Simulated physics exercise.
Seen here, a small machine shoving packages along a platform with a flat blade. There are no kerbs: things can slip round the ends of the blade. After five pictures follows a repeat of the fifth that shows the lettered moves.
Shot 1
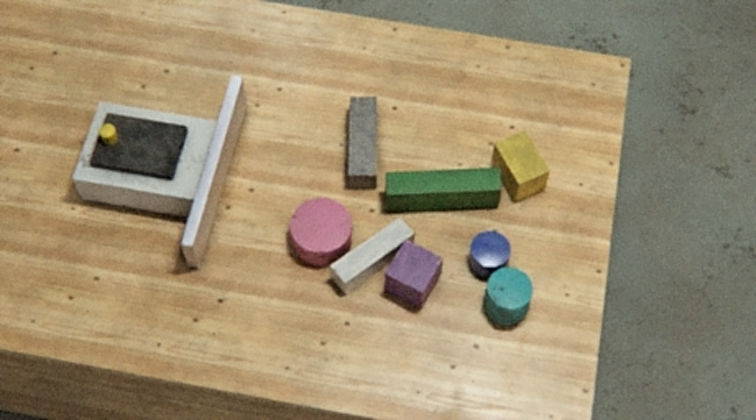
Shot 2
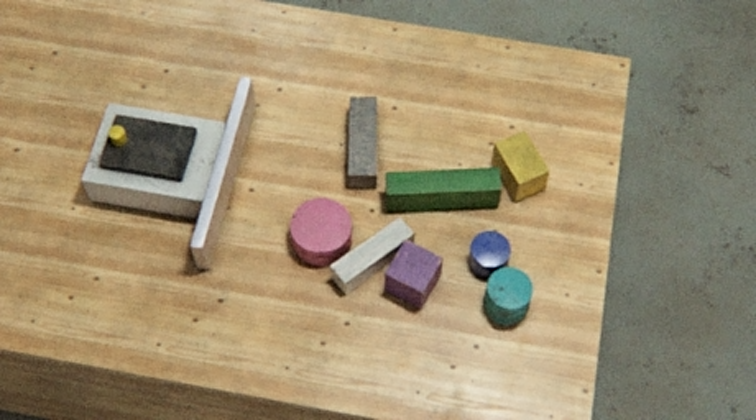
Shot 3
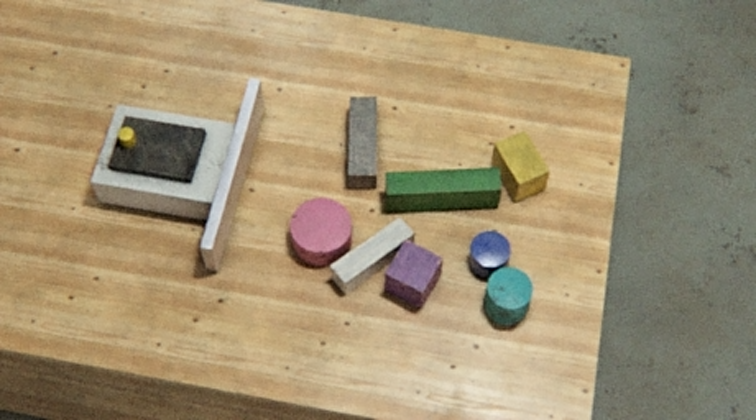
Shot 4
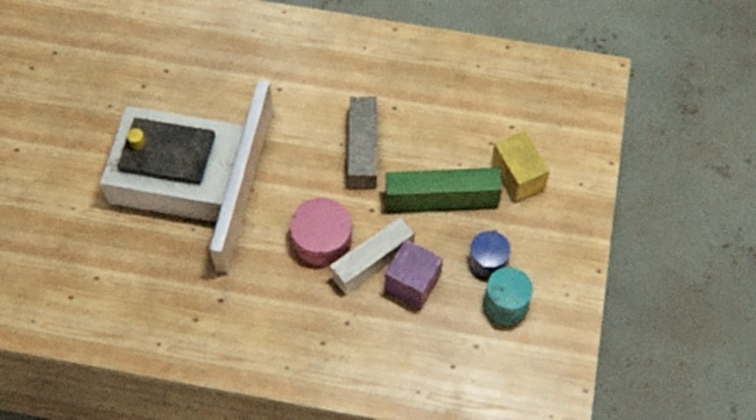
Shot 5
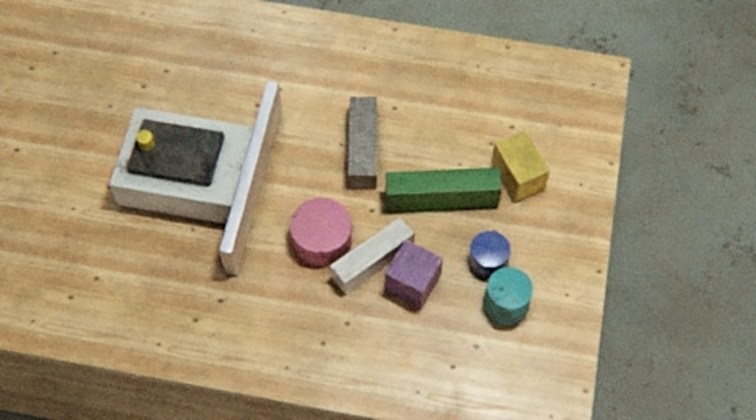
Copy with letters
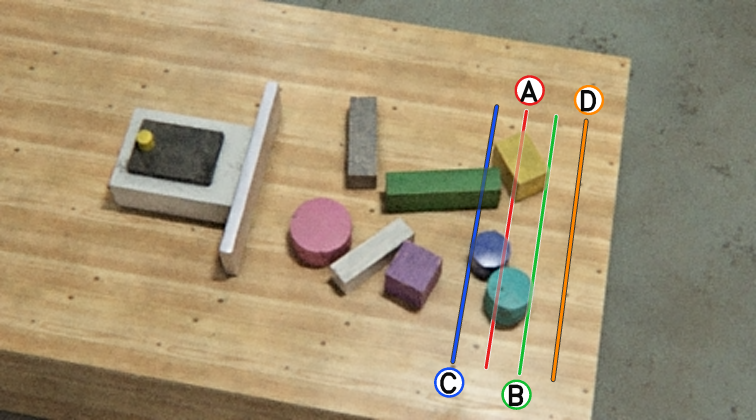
At the start, a small white machine with a flat upright blade sits at the left of a wooden platform, apart from a scattered group of colourful blocks and canisters. It creeps steadily a short way right, narrowing the gap to the pink canister, while all the packages stay still.
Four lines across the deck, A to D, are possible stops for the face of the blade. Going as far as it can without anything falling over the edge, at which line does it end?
No farther than A.
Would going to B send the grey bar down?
No.
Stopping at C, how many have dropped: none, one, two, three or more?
In all, none.
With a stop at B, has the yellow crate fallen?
No.
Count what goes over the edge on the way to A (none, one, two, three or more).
In all, none.
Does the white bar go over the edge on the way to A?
By then, no.
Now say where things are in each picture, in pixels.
In the first frame, yellow crate (520, 166); turquoise canister (508, 296); grey bar (363, 142).
In the second frame, robot (155, 148); blue canister (489, 255).
In the third frame, robot (164, 149); pink canister (321, 232).
In the fourth frame, robot (173, 151); white bar (373, 256).
In the fifth frame, robot (182, 152); turquoise canister (508, 296); grey bar (363, 142); blue canister (489, 255).
On the marked copy, A at (507, 232); B at (539, 237); C at (476, 227); D at (571, 243).
Taking A. A third of the way, robot (272, 168); purple crate (427, 282); white bar (398, 268).
Two thirds of the way, robot (364, 183); green bar (524, 215); blue canister (516, 247).
When it is over, robot (436, 195); green bar (597, 225); blue canister (587, 255); nothing has fallen.
As for the rest, B drops the blue canister and green bar; C is safe but short; D drops the yellow crate, blue canister and green bar.
